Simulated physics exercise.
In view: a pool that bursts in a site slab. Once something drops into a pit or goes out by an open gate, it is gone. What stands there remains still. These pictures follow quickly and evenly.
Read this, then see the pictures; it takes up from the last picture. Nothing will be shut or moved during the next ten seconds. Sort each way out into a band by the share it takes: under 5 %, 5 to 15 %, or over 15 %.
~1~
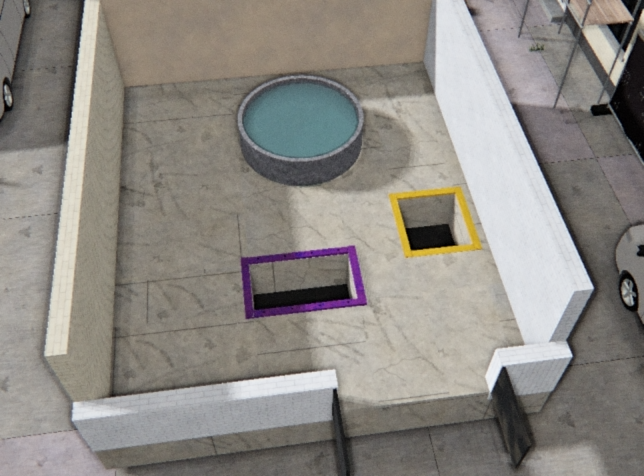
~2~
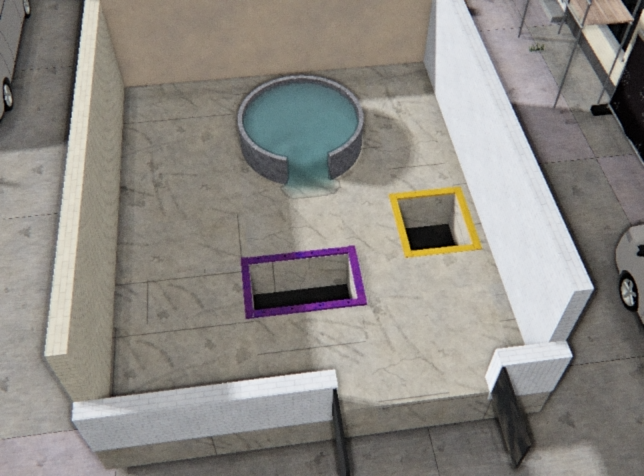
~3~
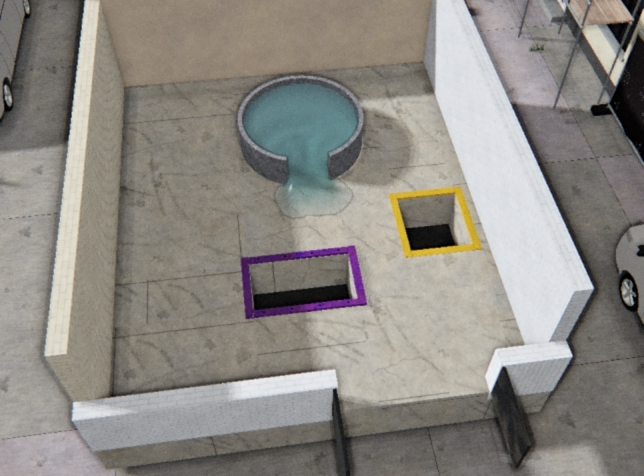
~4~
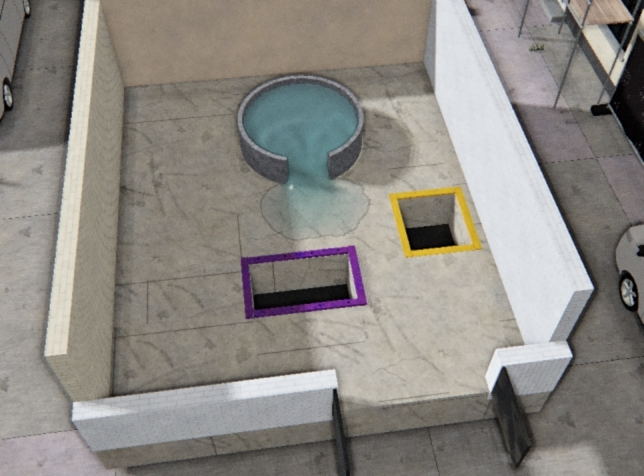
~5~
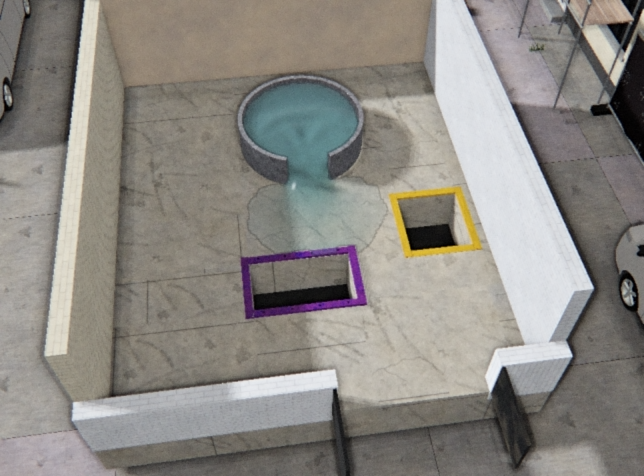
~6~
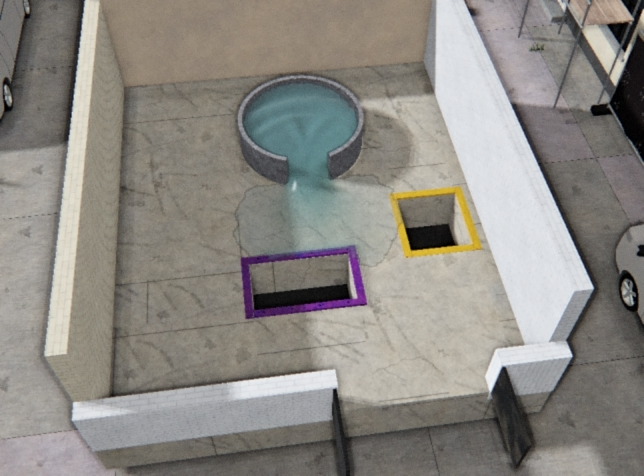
Shares: The gate takes 5 to 15 %; the yellow pit takes 5 to 15 %; the purple pit takes over 15 %.
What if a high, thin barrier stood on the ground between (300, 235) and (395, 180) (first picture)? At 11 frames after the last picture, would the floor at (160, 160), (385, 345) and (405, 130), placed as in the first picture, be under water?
As listed: Not flooded, clear, under water.
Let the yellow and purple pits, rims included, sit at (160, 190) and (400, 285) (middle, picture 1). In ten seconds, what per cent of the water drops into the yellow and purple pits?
The yellow pit takes around 6 percent, while the purple pit takes around 15 percent.
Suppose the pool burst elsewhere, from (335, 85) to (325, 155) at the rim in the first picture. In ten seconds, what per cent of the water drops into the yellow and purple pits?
In percent: Yellow 50, purple 0.
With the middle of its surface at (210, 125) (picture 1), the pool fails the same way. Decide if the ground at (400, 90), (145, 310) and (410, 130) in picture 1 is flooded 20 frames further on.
Taking them as they were asked, they come out bone dry, soaked, bone dry.
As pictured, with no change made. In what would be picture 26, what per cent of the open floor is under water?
I'd guess some 25 per cent.
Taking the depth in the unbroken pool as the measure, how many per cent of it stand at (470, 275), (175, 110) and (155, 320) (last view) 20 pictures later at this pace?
My figures are about 2, 0 and 2 percent.
A moment on, water covers 15 % of the floor; the gate 0 %, the yellow pit 1 %, the purple pit 6 %.
Next, water covers 25 % of the floor; the gate 0 %, the yellow pit 2 %, the purple pit 14 %.
Then, water covers 25 % of the floor; the gate 2 %, the yellow pit 4 %, the purple pit 22 %.
Later, water covers 35 % of the floor; the gate 5 %, the yellow pit 7 %, the purple pit 31 %.
In the end, water covers 45 % of the floor; the gate 9 %, the yellow pit 11 %, the purple pit 35 %.
